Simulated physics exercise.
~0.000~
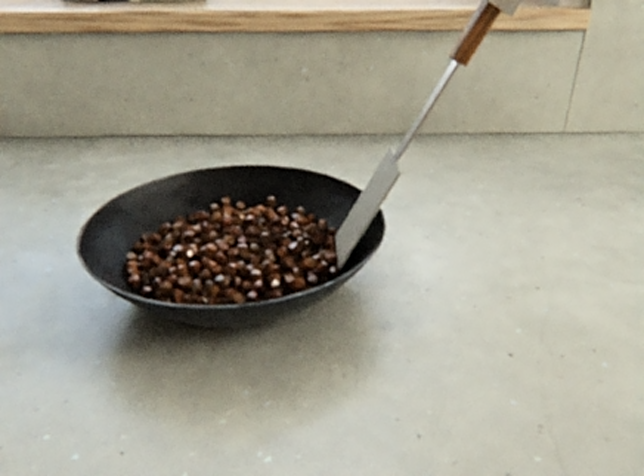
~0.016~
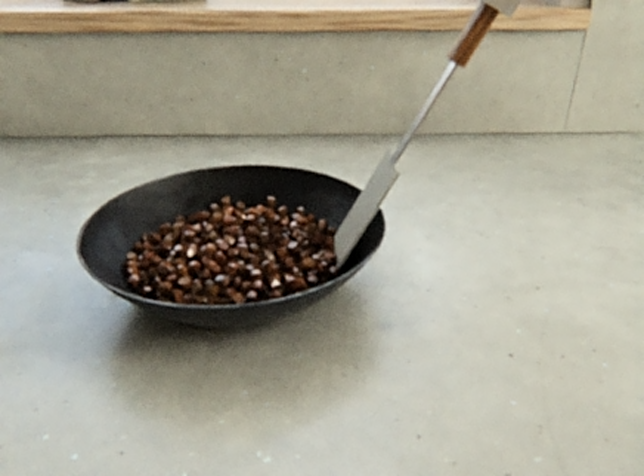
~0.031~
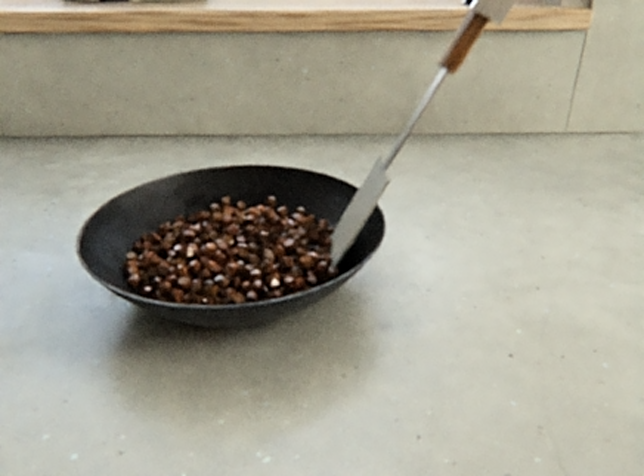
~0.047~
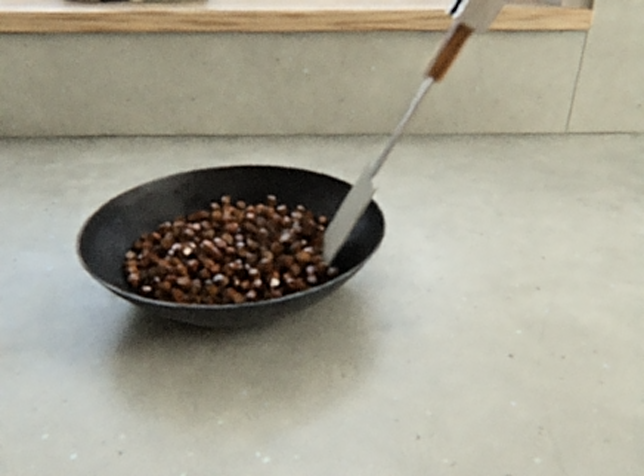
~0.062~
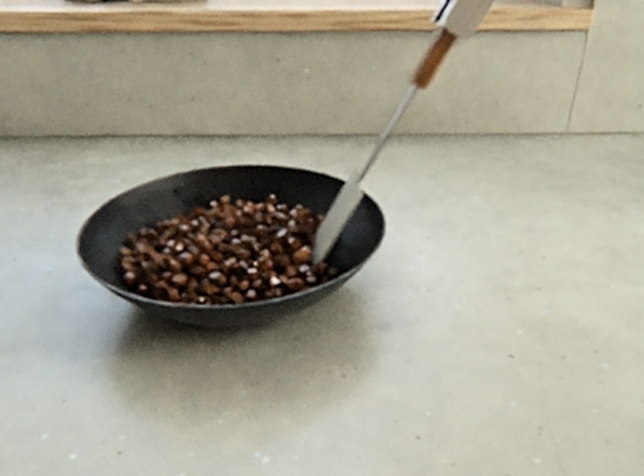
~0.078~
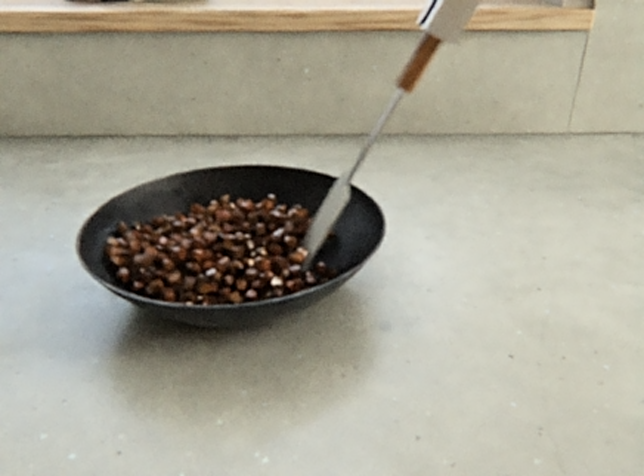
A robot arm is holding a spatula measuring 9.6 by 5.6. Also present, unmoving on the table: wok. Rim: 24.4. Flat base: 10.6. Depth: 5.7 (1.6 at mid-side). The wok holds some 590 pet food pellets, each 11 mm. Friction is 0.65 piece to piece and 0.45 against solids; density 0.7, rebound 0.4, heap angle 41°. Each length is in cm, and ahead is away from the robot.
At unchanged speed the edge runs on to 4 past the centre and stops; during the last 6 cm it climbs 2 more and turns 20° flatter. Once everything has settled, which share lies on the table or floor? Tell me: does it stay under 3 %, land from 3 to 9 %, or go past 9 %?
It stays under 3 %.
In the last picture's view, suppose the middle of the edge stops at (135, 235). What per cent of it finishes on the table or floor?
I'd put it near 25 per cent.
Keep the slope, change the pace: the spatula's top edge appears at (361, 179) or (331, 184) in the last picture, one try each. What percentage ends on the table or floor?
I'd estimate some 5 and 0 in a hundred.
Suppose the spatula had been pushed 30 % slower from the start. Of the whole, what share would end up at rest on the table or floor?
In that case, close to 5 per cent.
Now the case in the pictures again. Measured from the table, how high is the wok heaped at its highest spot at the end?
Some 7.5 cm above the table.
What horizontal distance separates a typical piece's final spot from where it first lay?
3 cm.
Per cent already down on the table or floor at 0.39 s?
It comes to some 0 in a hundred.
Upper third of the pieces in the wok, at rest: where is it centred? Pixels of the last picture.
(148, 235).
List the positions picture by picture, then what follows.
The first picture shows spatula top edge at (396, 159), sloping 62°; upper third of the load around (240, 248), from x 130 to 335, top at y 200; 594 in the wok.
The second picture shows spatula top edge at (394, 160), sloping 62°; upper third of the load around (240, 247), from x 130 to 335, top at y 200.
The third picture shows spatula top edge at (386, 166), sloping 62°; upper third of the load around (241, 246), from x 130 to 335, top at y 200.
The fourth picture shows spatula top edge at (373, 174), sloping 62°; upper third of the load around (240, 245), from x 130 to 335, top at y 200.
The fifth picture shows spatula top edge at (360, 180), sloping 62°; upper third of the load around (233, 244), from x 125 to 335, top at y 200.
The sixth picture shows spatula top edge at (347, 183), sloping 62°; upper third of the load around (220, 243), from x 115 to 330, top at y 200; 594 in the wok.
By 0.12 s, sloping 60°, highest piece 6 above the table; 594 in the wok.
By 0.16 s, sloping 51°, highest piece 7 above the table; 594 in the wok.
By 0.39 s, sloping 42°, highest piece 7 above the table; 591 in the wok, 2 on the table or floor, 1 on the blade or in flight.
By 1.44 s, sloping 42°, highest piece 7 above the table; 591 in the wok, 3 on the table or floor.
Final count, 591 in the wok, 3 on the table or floor. That is 1 % on the table or floor.
